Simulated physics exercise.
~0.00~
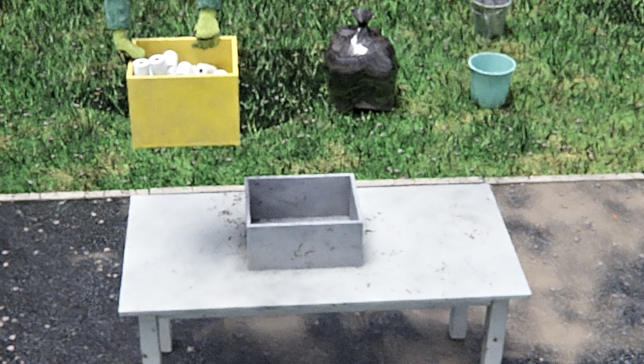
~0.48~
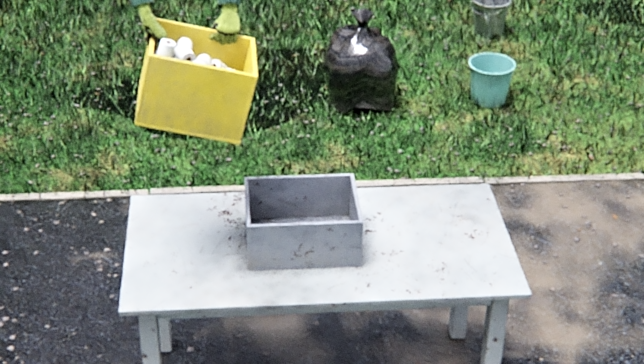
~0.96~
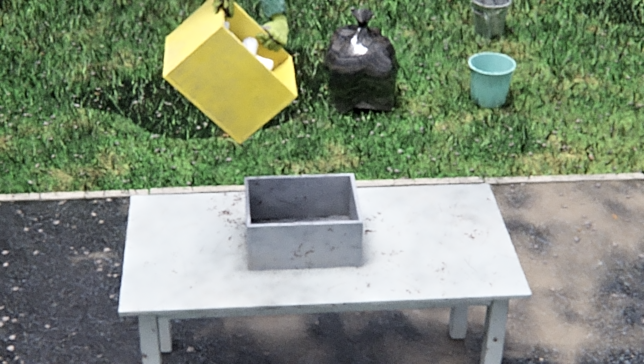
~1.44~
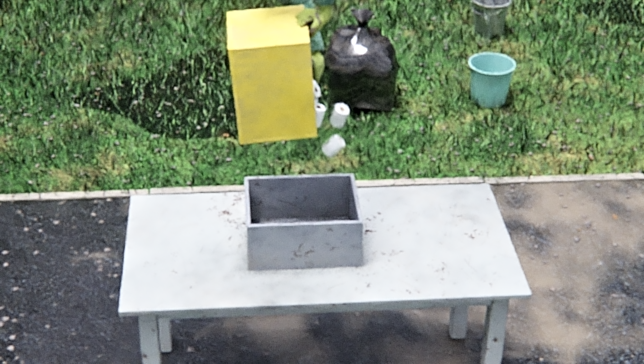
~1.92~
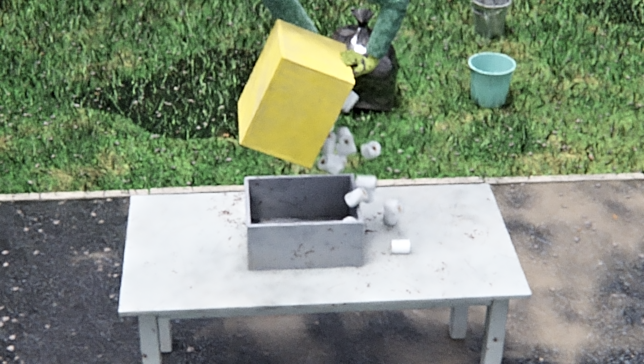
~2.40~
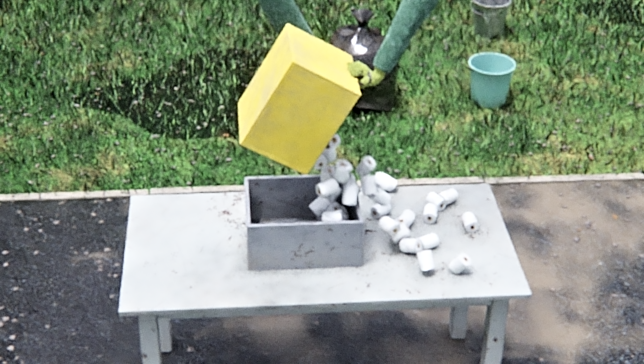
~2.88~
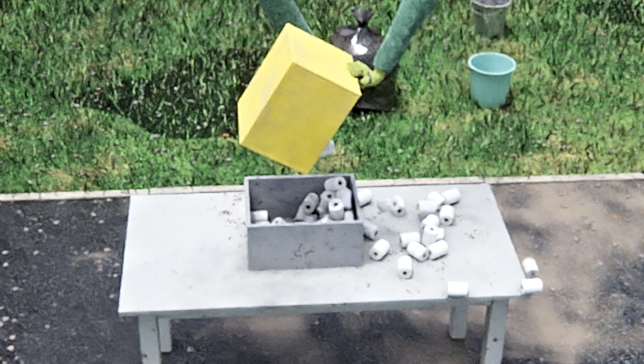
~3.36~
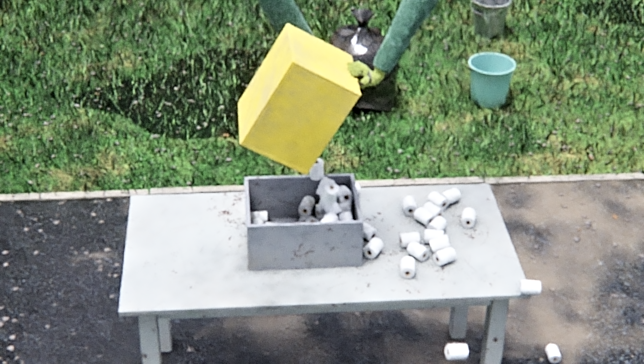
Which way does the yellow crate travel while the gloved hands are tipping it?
The yellow crate moves to the right as it is tipped over.
